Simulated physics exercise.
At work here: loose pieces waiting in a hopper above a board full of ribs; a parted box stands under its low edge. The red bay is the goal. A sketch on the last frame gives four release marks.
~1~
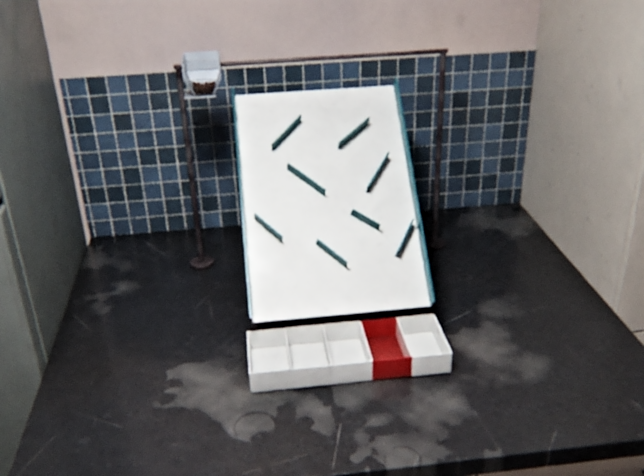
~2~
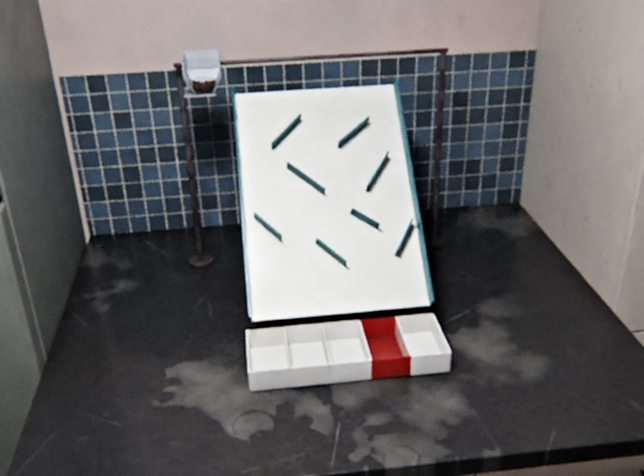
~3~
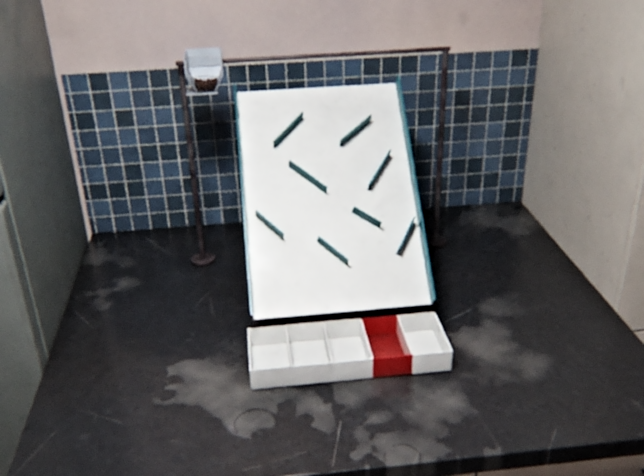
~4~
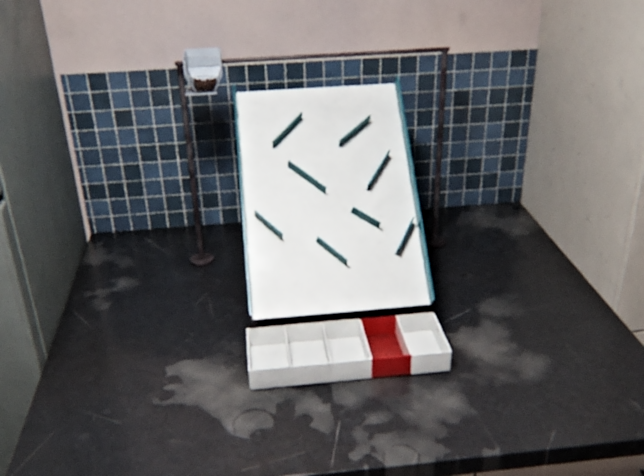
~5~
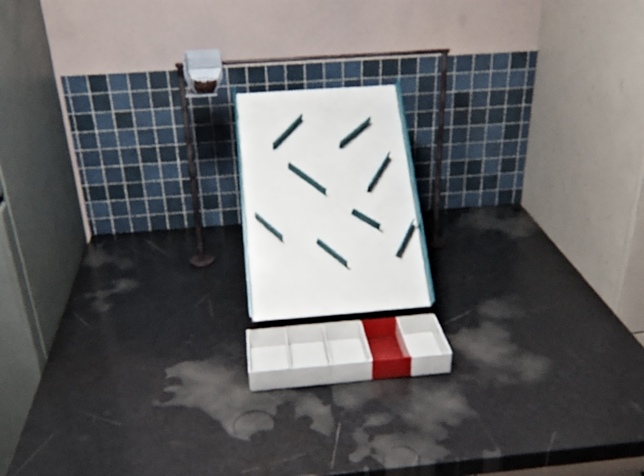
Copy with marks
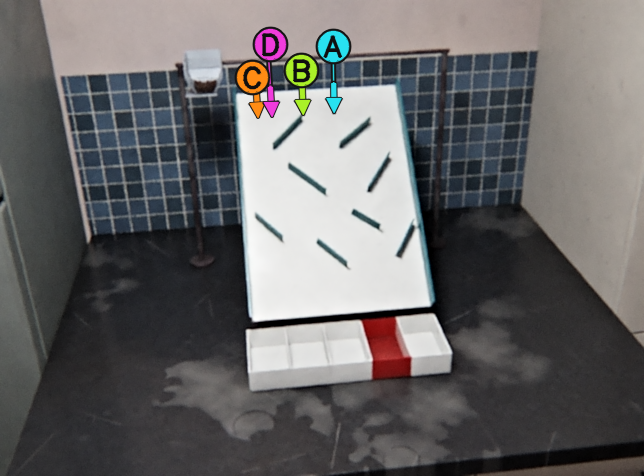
A tilted white board with short dark green ribs stands on a worn black countertop, seen from the front and slightly above, between pale side walls and blue tiles. A small pale hopper holding brown pieces sits on a stand at upper left, and a white box with five compartments, the fourth red, lies below the board. Nothing moves except the view, which shifts very slightly.
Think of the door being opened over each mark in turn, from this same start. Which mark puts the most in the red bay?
A works best here.
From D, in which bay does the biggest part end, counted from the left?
It is the first one.
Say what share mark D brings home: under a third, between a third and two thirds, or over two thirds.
Mark D gives under a third.
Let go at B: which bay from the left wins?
The fourth from the left.
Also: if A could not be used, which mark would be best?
B it is.
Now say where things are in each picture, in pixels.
Hopper near (204, 89), allspice berries, door shut, in the first picture.
Ribs (272, 143) to (301, 114), (339, 142) to (369, 116), (288, 162) to (325, 189), in the second picture.
Ribs (369, 184) to (391, 150), (256, 211) to (283, 234), (354, 207) to (382, 223), in the third picture.
Ribs (317, 237) to (348, 261), (398, 250) to (414, 217), in the fourth picture.
Red bay near (392, 367), number 4 of 5 from the left, in the fifth picture.
On the marked copy, mark A meets the board at (334, 107); mark B meets the board at (303, 109); mark C meets the board at (257, 112); mark D meets the board at (271, 111).
With A, the bulk in the red bay, a small share in other bays.
With B, close to half in the red bay, close to half in other bays.
With C, a small share in the red bay, all but a few in other bays.
With D, only a few in the red bay, all but a few in other bays, only a few outside the box.
